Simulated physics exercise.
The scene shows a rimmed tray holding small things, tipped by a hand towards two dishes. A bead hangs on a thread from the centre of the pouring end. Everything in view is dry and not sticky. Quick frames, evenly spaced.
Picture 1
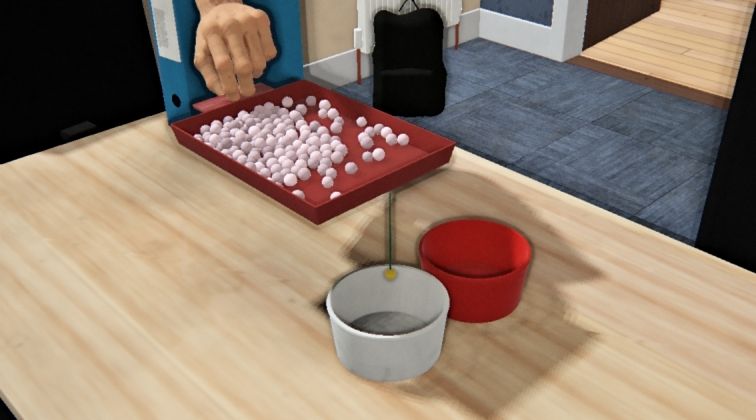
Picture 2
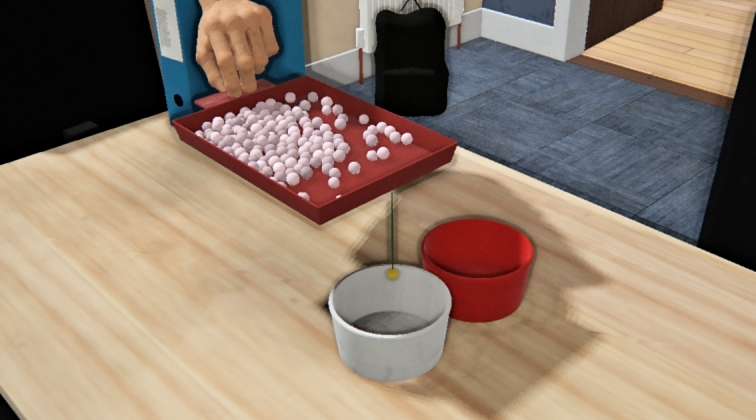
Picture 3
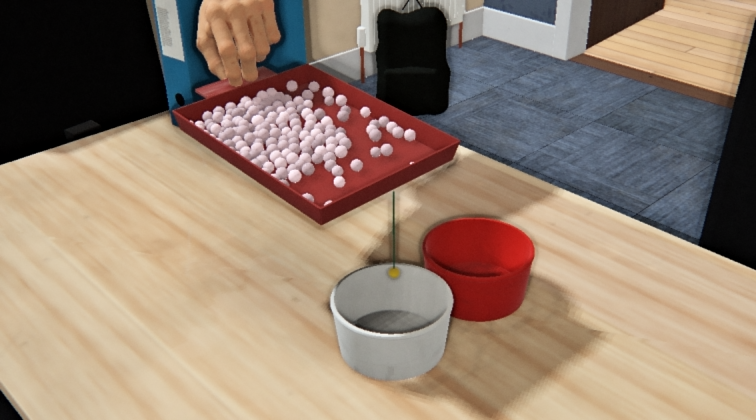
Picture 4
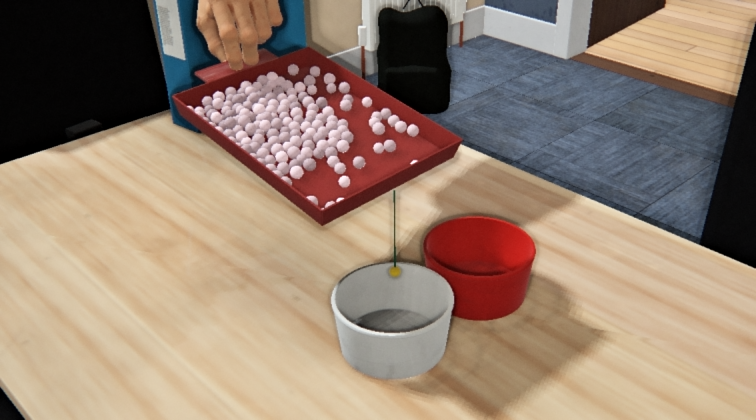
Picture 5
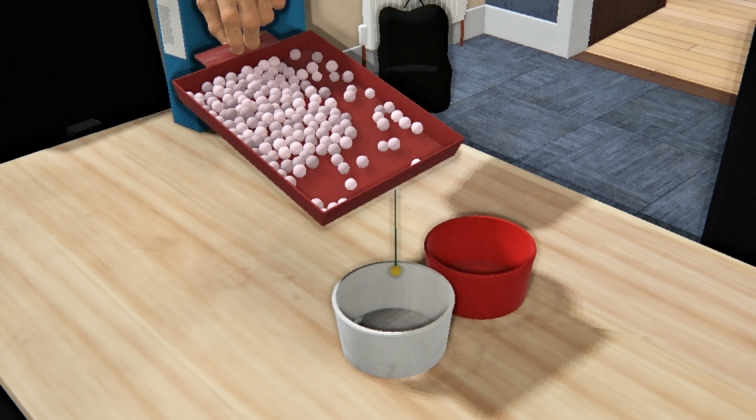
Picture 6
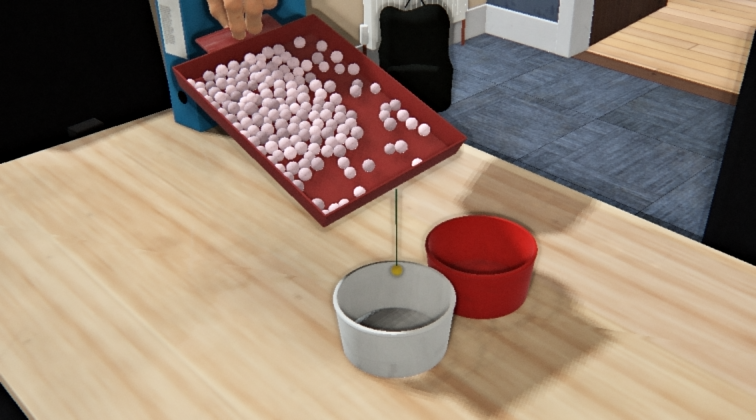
In the video, a hand gradually tilts a red tray of small pale pink balls above a white dish and a red dish on a wooden table, and the balls begin shifting across the tray.
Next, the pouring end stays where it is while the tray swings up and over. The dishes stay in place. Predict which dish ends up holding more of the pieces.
The left-hand one.
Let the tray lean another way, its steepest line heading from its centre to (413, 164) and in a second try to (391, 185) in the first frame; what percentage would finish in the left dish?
Well, 0 percent for one and then 30 percent for the other.
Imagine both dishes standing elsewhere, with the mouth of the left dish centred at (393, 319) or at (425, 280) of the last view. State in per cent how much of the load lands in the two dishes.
Estimate: 70 % first, 20 % second.
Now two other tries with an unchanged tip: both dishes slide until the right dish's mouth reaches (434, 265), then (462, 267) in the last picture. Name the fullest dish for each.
In the first try it's the left-side dish, and in the second it's the left-side dish.
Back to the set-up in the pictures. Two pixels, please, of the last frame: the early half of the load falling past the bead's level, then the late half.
First half (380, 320); second half (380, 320).
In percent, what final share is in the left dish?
I'd estimate near 30 per cent.
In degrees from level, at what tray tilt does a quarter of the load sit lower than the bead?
About 85° of tilt.
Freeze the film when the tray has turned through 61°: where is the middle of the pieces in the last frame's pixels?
Somewhere about pixel (361, 175).
Soon after the last picture, tray tipped steeply; most on the tray; a stray few in the left dish; a stray few outside both; a small part in the air.
A little later, tray tipped right over; a small part on the tray; about a quarter in the left dish; about half outside both; about a quarter in the air.
Later still, tray tipped past a quarter turn; about a quarter in the left dish; about two thirds outside both.
By the end, tray tipped past a quarter turn; about a quarter in the left dish; none in the right dish; about two thirds outside both.
